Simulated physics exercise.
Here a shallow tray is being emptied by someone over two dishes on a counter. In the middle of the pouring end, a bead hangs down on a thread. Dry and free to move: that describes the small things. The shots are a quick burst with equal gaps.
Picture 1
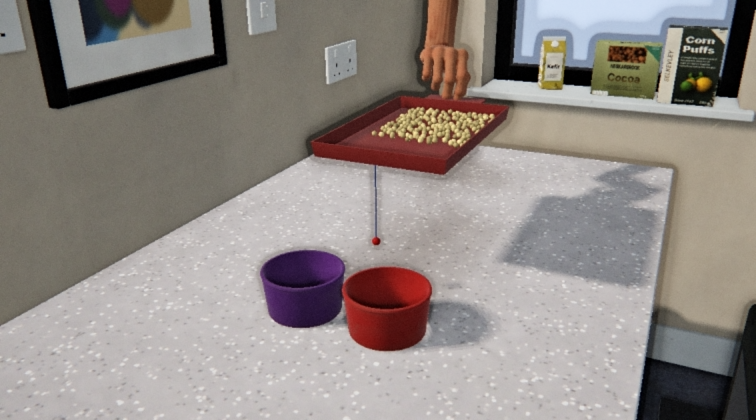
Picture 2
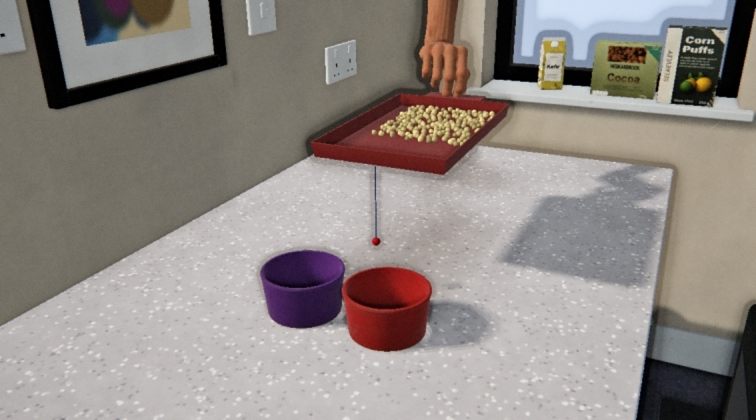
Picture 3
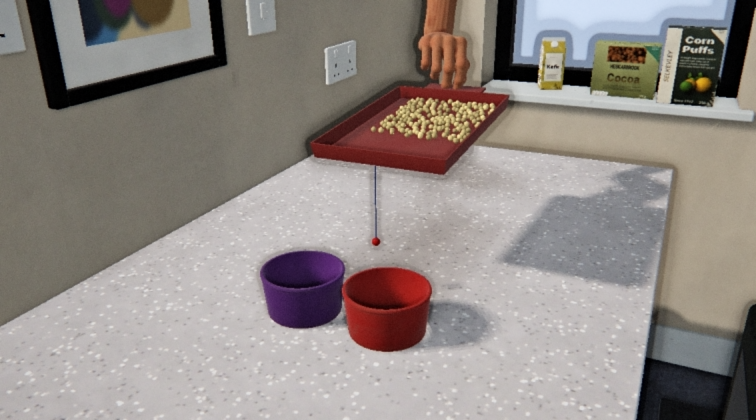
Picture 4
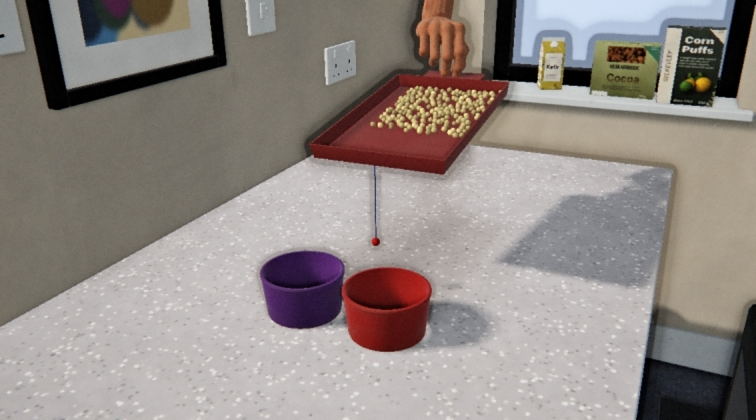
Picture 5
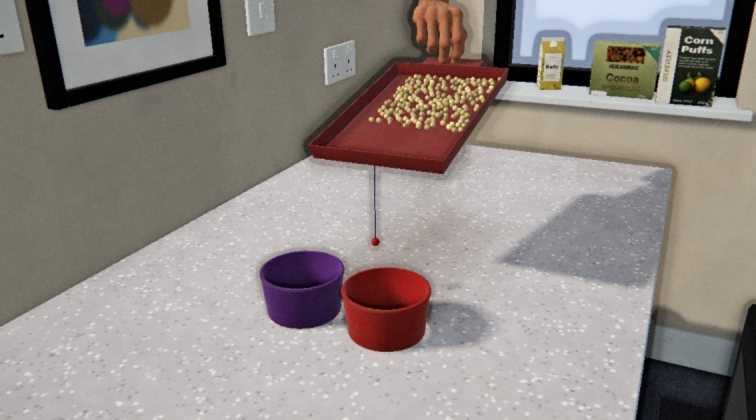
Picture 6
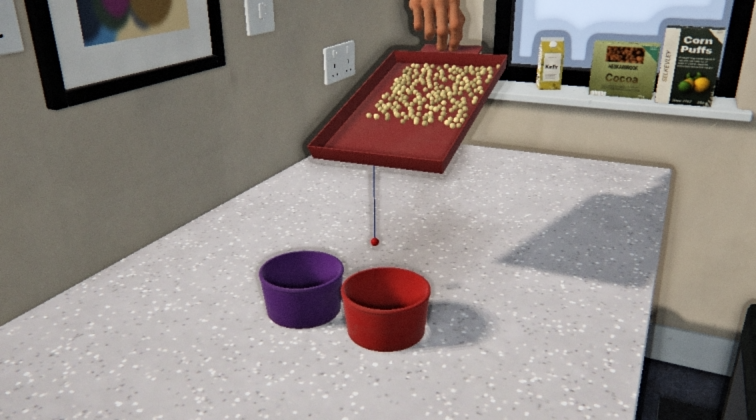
A dark red tray of pale soya beans is held above a speckled white counter in a kitchen corner, seen from slightly above. A red bead hangs on a thread beneath its near edge, with a purple dish at left and a red one at right, and packets on the windowsill behind. The hand gradually raises the tray's far end, steepening its tilt, while the camera stays still.
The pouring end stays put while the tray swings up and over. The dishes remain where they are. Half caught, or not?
Most likely the spill will be the lesser part.
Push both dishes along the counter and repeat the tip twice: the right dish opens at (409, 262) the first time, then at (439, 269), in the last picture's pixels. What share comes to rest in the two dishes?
First position: Some 40 %; second position: Some 40 %.
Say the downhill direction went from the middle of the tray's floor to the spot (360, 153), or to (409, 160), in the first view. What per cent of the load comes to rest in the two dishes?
Close to 30 percent first and close to 40 percent second.
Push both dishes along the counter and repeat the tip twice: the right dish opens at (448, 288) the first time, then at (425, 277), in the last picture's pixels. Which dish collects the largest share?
It comes out as the one to the left in the first try and the one to the left in the second.
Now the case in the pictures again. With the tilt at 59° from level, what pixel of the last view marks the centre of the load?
Somewhere about pixel (368, 158).
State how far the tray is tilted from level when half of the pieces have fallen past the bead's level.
Roughly 110 degrees at that moment.
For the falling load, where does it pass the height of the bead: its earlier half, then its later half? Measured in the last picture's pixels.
(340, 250) for the early half, (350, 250) for the late half.
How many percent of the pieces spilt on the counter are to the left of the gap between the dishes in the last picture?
Roughly 30 in a hundred.
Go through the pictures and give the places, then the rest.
In the first frame, corners of the pouring end at (314, 141) and (444, 159), level; middle of the load at (438, 125), soya beans; left dish at (282, 304); right dish at (369, 326); bead on its thread at (376, 241).
In the second frame, corners of the pouring end at (314, 142) and (444, 159), level; middle of the load at (437, 124).
In the third frame, corners of the pouring end at (314, 142) and (444, 159), tipped barely, level across its low end; middle of the load at (437, 118).
In the fourth frame, corners of the pouring end at (313, 143) and (443, 159), tipped a little, level across its low end; middle of the load at (437, 109).
In the fifth frame, corners of the pouring end at (312, 144) and (442, 159), tipped a little, level across its low end; middle of the load at (436, 101).
In the sixth frame, corners of the pouring end at (311, 145) and (441, 160), tipped clearly, level across its low end; middle of the load at (433, 93); left dish at (281, 304); right dish at (367, 326).
Soon, tray tipped steeply; most on the tray; a stray few in the right dish; a small part in the left dish; a small part in the air.
A while on, tray tipped right over; most on the tray; a small part in the right dish; a small part in the left dish; a stray few outside both; a stray few in the air.
Towards the end, tray tipped past a quarter turn; about a third in the right dish; about half in the left dish; about a quarter outside both.
Finally, tray tipped past a quarter turn; about a third in the right dish; about half in the left dish; about a quarter outside both.
